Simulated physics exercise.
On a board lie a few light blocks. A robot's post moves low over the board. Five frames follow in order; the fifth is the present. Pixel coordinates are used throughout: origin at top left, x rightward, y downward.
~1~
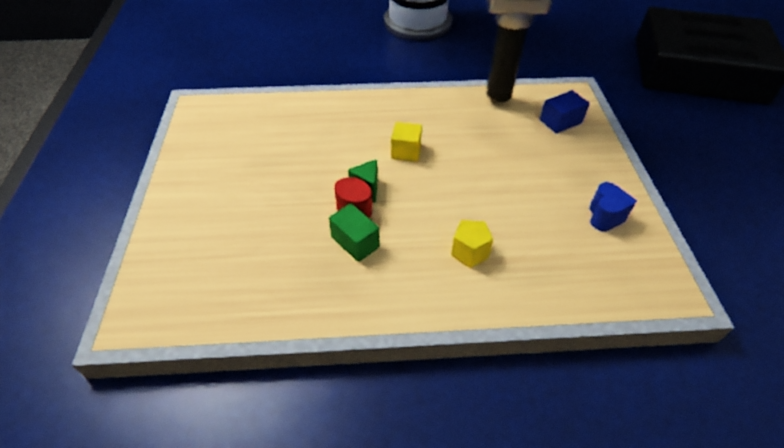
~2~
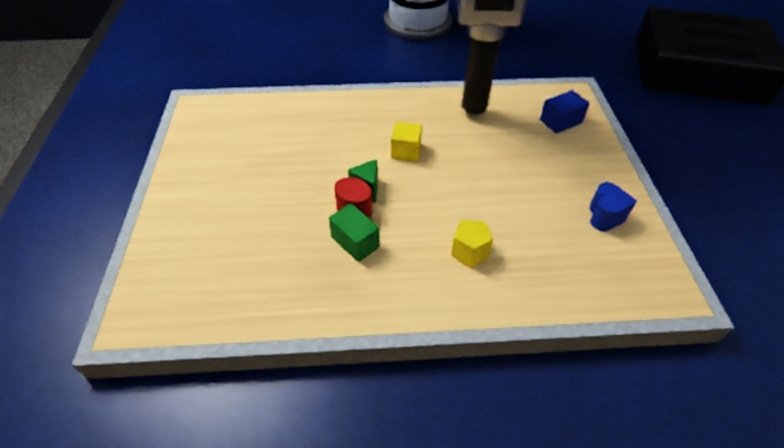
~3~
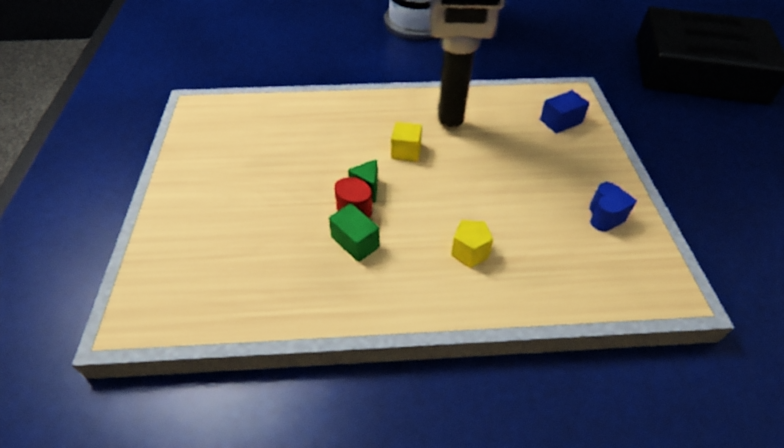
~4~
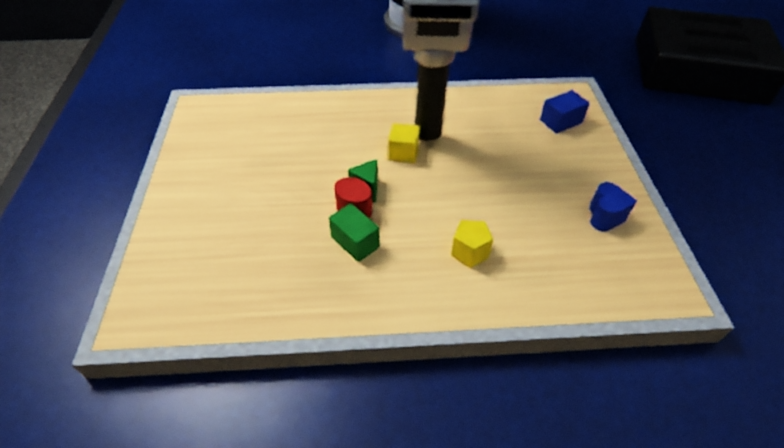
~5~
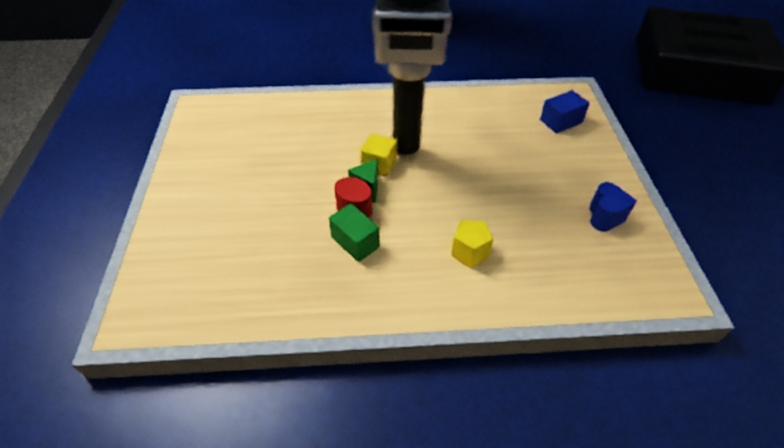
In the video, a robot's dark post moves left and toward the viewer across a board of red, green, yellow and blue blocks, then pushes the yellow square block a short way left and slightly nearer, beside the green triangle.
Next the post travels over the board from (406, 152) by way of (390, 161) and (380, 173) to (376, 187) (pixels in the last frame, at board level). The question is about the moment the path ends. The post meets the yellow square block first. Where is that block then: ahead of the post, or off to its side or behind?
Slid off.
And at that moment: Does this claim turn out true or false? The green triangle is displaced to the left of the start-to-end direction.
The claim does not hold.
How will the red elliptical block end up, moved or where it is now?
It is no longer where it was.
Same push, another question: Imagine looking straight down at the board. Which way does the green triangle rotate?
Answer: Anticlockwise.
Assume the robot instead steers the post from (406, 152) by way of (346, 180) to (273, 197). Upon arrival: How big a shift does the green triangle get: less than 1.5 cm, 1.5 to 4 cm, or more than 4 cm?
Beyond 4 cm.
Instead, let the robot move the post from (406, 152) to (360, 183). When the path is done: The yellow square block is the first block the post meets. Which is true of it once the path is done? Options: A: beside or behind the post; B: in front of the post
The correct letter is A.
The first path, step by step. Halfway along, post (384, 160); red elliptical block (341, 197); green rectangular block (352, 228), turned 20° anticlockwise; green triangle (345, 175), turned 45° anticlockwise; yellow square block (353, 150), turned 45° clockwise.
At the end, post (376, 181); red elliptical block (341, 197); green rectangular block (352, 228), turned 20° anticlockwise; green triangle (340, 173), turned 65° anticlockwise; yellow square block (348, 152), turned 75° clockwise.
